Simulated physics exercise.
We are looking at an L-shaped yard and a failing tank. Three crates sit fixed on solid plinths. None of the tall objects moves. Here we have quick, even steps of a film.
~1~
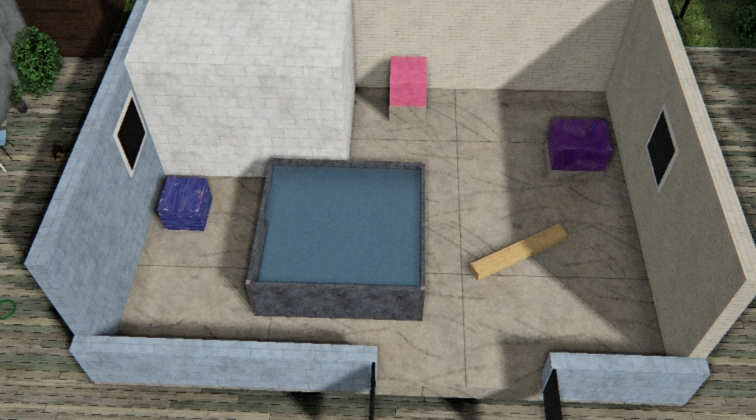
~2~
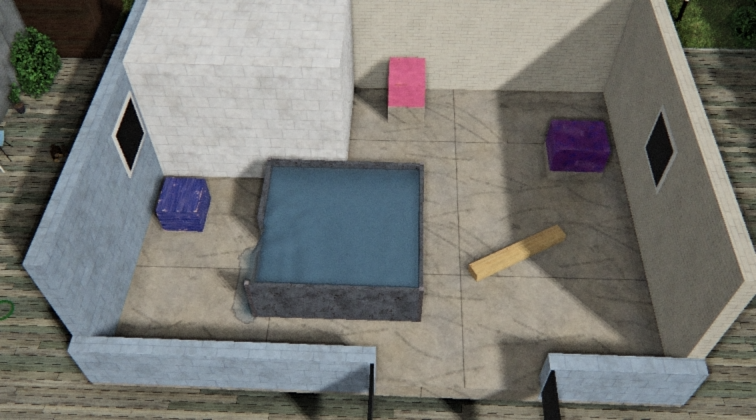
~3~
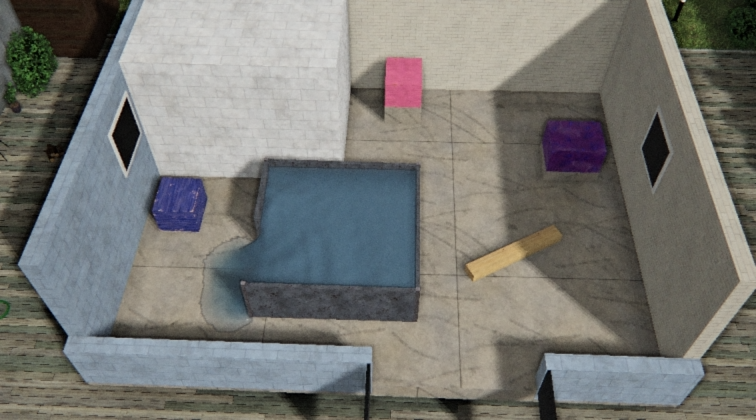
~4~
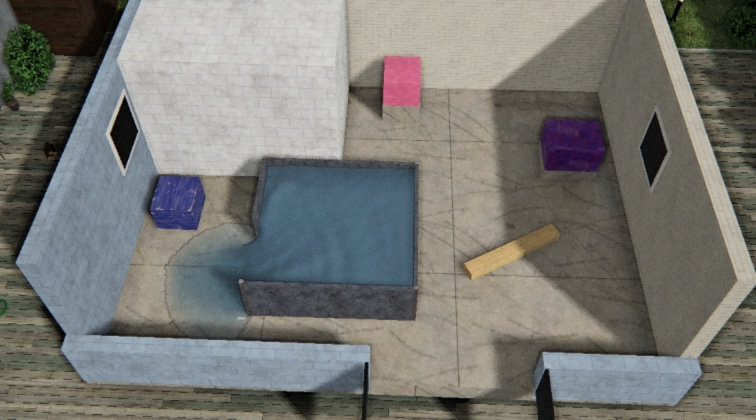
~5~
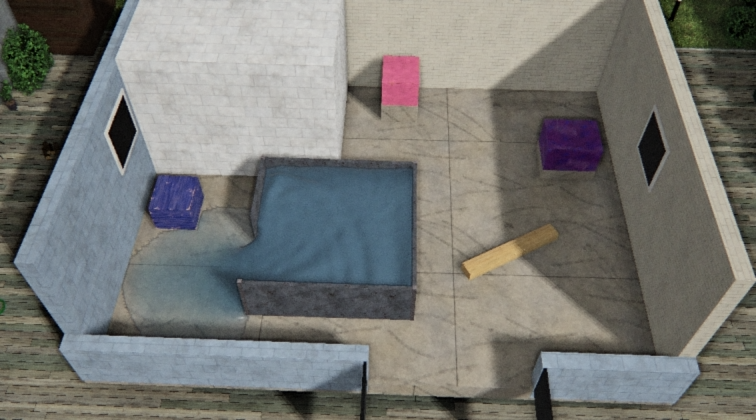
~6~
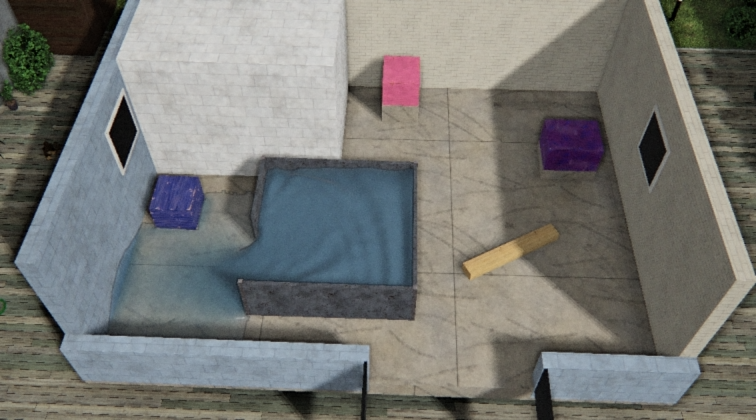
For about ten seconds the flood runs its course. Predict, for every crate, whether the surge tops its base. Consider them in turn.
One by one: The purple crate is unaffected by the water; the pink crate is unaffected by the water; the blue crate is affected by the water.
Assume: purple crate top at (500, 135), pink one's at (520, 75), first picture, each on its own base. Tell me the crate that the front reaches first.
The one in blue.
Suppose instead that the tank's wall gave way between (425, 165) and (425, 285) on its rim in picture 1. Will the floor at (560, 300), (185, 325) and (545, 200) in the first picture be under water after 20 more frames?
Spot one inundated, spot two spared, spot three inundated.
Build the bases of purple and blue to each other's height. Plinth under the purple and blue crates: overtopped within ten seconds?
Purple: Is reached; blue: Is reached.
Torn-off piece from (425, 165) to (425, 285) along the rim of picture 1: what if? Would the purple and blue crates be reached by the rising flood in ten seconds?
Note - purple crate is overtopped; blue crate is overtopped.
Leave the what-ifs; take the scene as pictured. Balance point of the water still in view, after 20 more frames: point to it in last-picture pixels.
Close to (264, 265).
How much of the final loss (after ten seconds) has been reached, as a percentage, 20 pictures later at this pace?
I get 0 percent.
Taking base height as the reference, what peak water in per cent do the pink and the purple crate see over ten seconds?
I'd say 10 per cent for the first one and 60 per cent for the second.
A moment on, water covers 15 % of the floor; the purple crate not reached, the pink crate not reached, the blue crate water round its plinth.
Next, water covers 20 % of the floor; the purple crate not reached, the pink crate not reached, the blue crate water round its plinth.
Then, water covers 35 % of the floor; the purple crate not reached, the pink crate not reached, the blue crate water round its plinth.
Later, water covers 80 % of the floor; the purple crate water round its plinth, the pink crate water round its plinth, the blue crate water round its plinth.
In the end, water covers 95 % of the floor; the purple crate stayed above the water, the pink crate stayed above the water, the blue crate was topped.
